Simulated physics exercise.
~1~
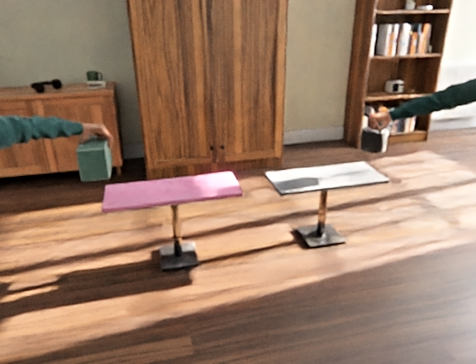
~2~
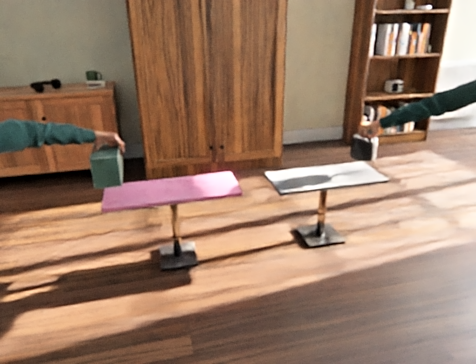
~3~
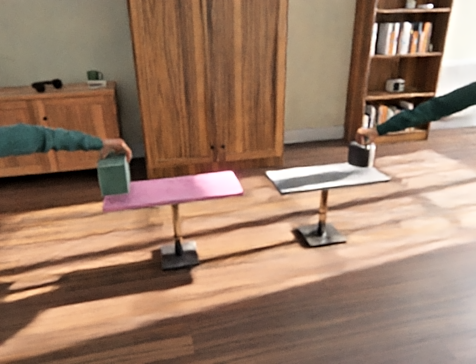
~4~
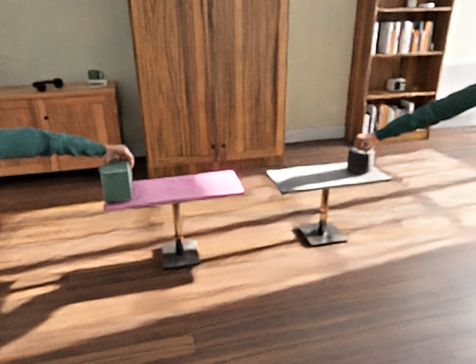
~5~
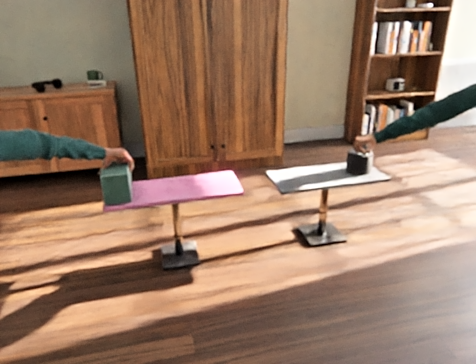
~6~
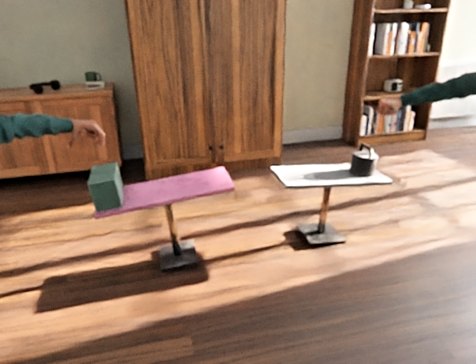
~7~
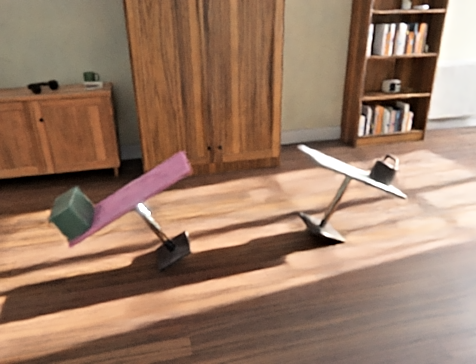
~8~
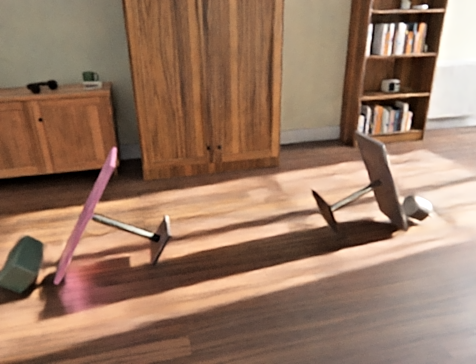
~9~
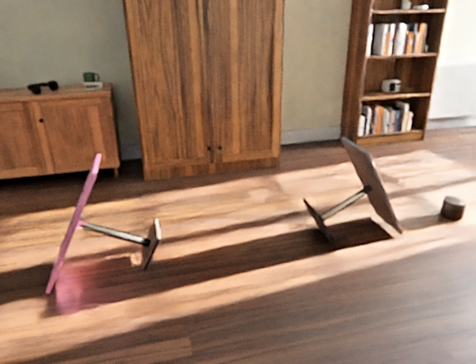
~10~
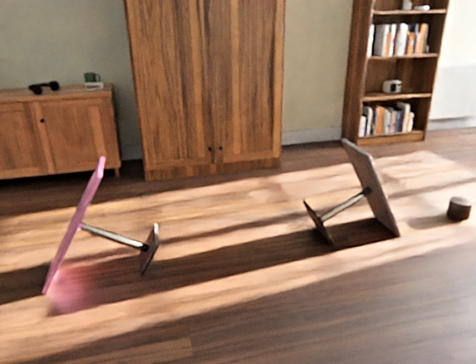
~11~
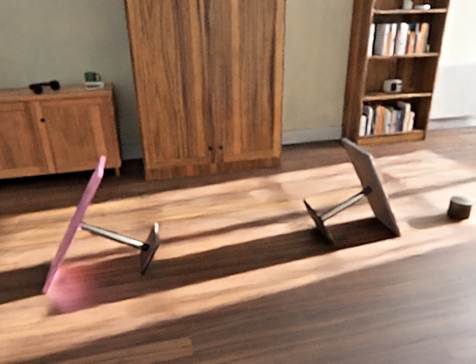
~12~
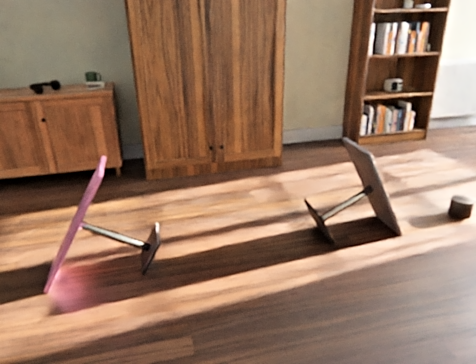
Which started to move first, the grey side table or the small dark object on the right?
The small dark object moved first, as the hand was bringing it to the table. The grey side table only began to move later, after the hand had let go.
